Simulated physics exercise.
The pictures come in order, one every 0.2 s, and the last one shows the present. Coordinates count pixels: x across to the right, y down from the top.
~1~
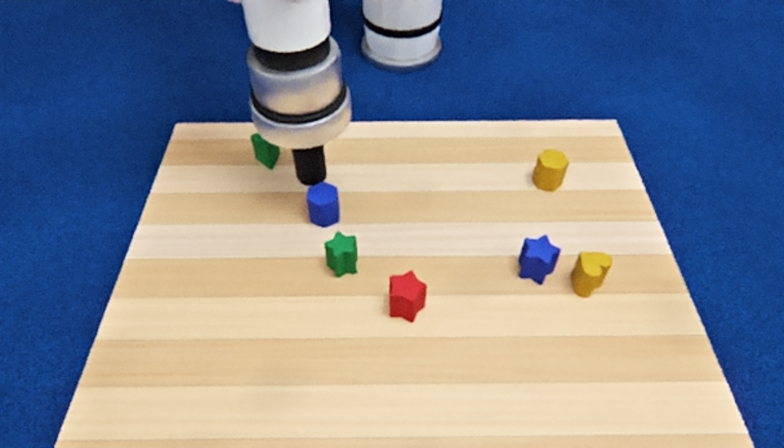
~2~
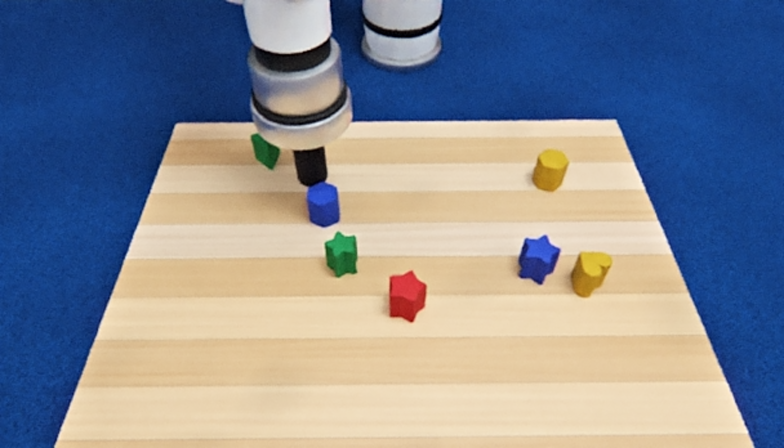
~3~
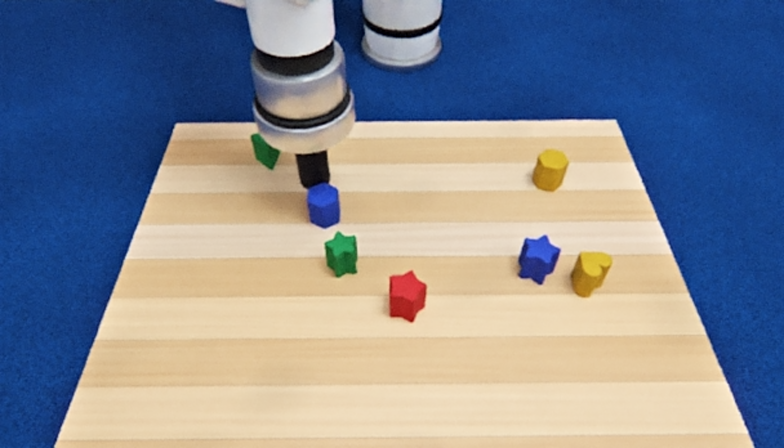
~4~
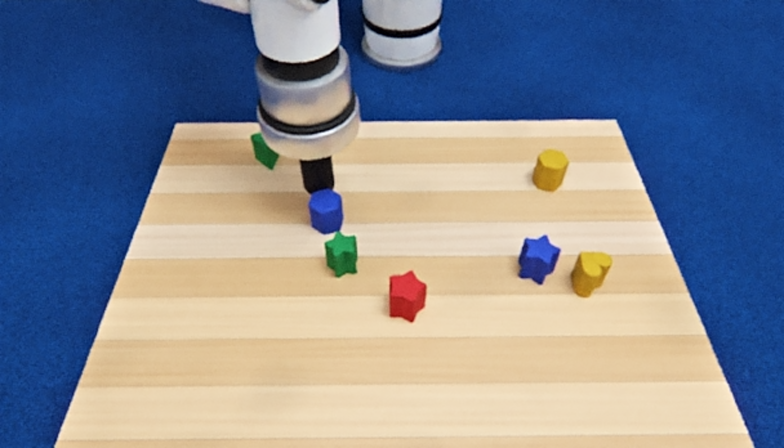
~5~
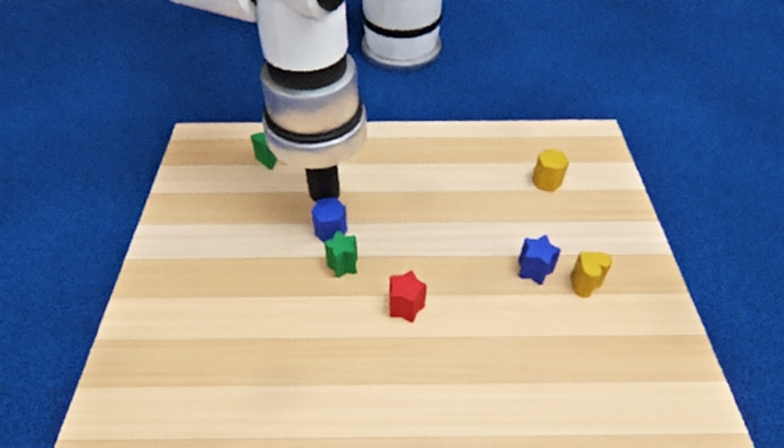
The clip shows a robot arm over a wooden board with small green, blue, red and yellow blocks; its black tip moves slightly, then nudges the blue six-sided block a short way down toward the green star-shaped block.
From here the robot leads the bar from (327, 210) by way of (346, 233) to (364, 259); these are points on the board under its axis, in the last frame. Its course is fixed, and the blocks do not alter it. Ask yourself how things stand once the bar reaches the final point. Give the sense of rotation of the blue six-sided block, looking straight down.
Twists clockwise.
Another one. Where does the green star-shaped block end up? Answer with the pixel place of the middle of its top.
Pixel (343, 280).
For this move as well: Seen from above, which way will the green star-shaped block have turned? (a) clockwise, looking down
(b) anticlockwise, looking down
b.
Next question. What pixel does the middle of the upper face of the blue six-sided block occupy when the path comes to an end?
Close to (338, 255).
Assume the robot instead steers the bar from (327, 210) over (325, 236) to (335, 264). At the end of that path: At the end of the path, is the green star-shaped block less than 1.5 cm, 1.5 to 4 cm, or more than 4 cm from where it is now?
The answer will be the long band, over 4 cm.
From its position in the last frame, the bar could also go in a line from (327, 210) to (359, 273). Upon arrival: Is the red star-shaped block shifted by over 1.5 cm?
No, it doesn't check out.
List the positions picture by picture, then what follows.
In the first frame, bar's lower end at (312, 177); blue six-sided block at (322, 193); green star-shaped block at (341, 243); red star-shaped block at (406, 285).
In the second frame, bar at (313, 178); blocks still.
In the third frame, bar at (315, 181); blocks still.
In the fourth frame, bar at (320, 186); blue six-sided block at (325, 200).
In the fifth frame, bar at (325, 194); blue six-sided block at (328, 209); green star-shaped block at (341, 243); red star-shaped block at (406, 285).
What follows on the original path. Halfway along, bar at (345, 218); blue six-sided block at (339, 235), turned 30° clockwise; green star-shaped block at (345, 262).
At the end, bar at (363, 244); blue six-sided block at (338, 255), turned 55° clockwise; green star-shaped block at (343, 280), turned 35° anticlockwise; red star-shaped block still.
